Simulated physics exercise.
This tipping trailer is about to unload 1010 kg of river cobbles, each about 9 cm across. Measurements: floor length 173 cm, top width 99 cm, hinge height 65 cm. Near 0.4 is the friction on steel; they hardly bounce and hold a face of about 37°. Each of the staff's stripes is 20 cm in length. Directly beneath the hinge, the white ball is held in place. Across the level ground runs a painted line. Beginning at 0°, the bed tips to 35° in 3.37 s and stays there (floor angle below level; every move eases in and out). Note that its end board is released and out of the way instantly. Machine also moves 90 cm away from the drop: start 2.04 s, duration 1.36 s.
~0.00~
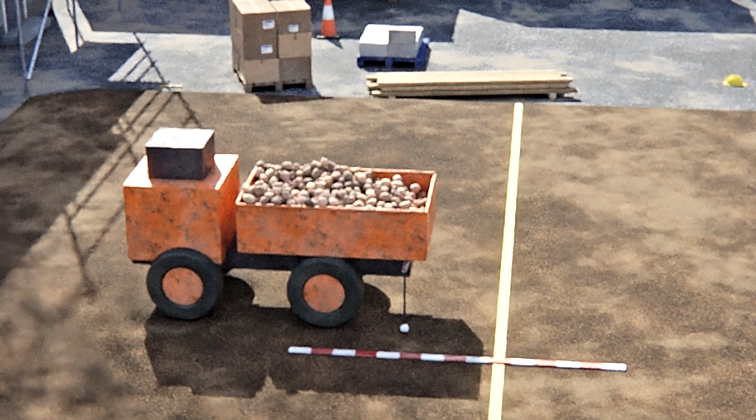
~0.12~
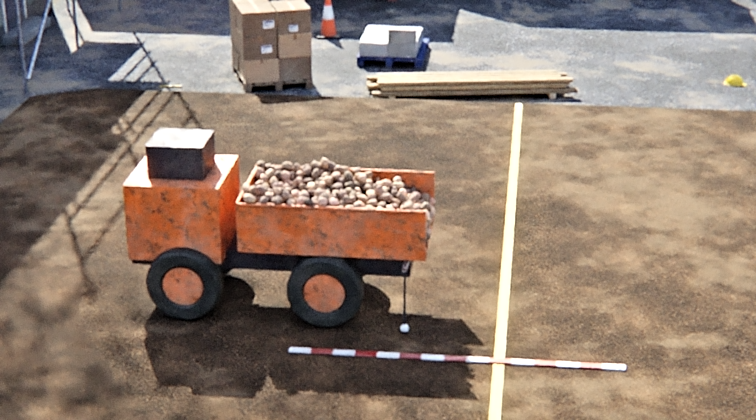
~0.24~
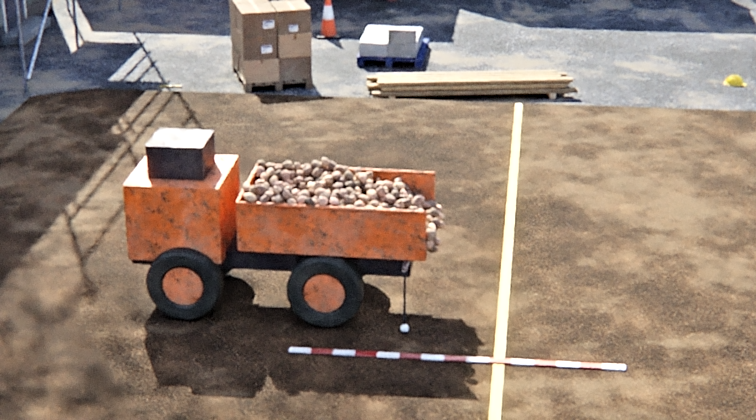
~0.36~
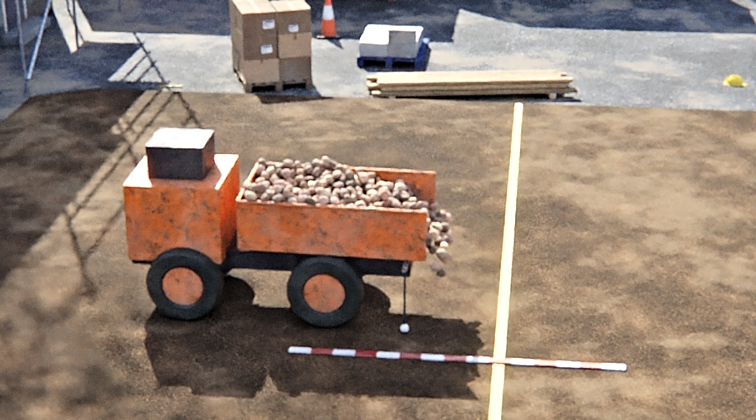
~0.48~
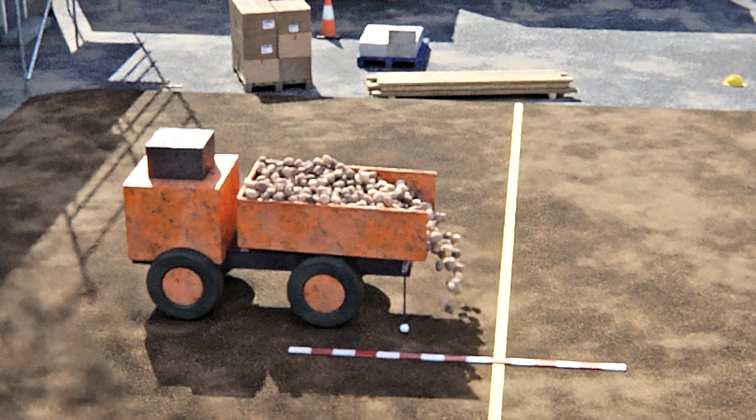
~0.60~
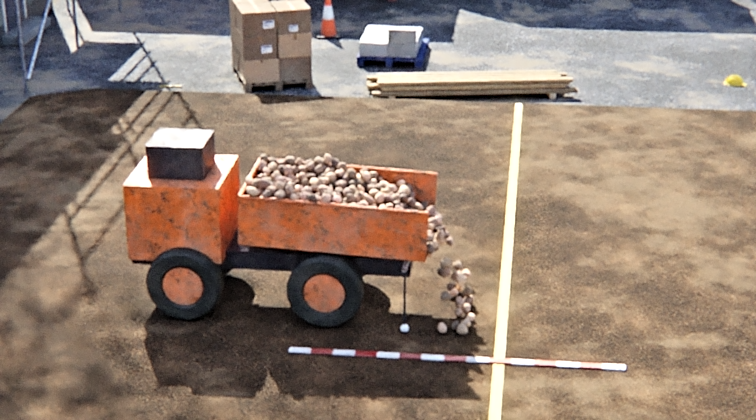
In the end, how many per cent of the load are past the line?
Roughly 15 per cent ends up past the line.
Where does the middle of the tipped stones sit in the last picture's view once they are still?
Their middle lands near (437, 299).
After 2.5 s the floor is at 30°; 48 % in the bed, 47 % short of the line, 5 % past the line; the foremost stones are at (547, 313).
After 3.5 s the floor is at 35°; 1 % in the bed, 85 % short of the line, 13 % past the line; the foremost stones are at (574, 318).
After 3.8 s the floor is at 35°; 0 % in the bed, 87 % short of the line, 13 % past the line; the foremost stones are at (574, 318).
After 6.6 s the floor is at 35°; 0 % in the bed, 87 % short of the line, 13 % past the line; the foremost stones are at (574, 318).
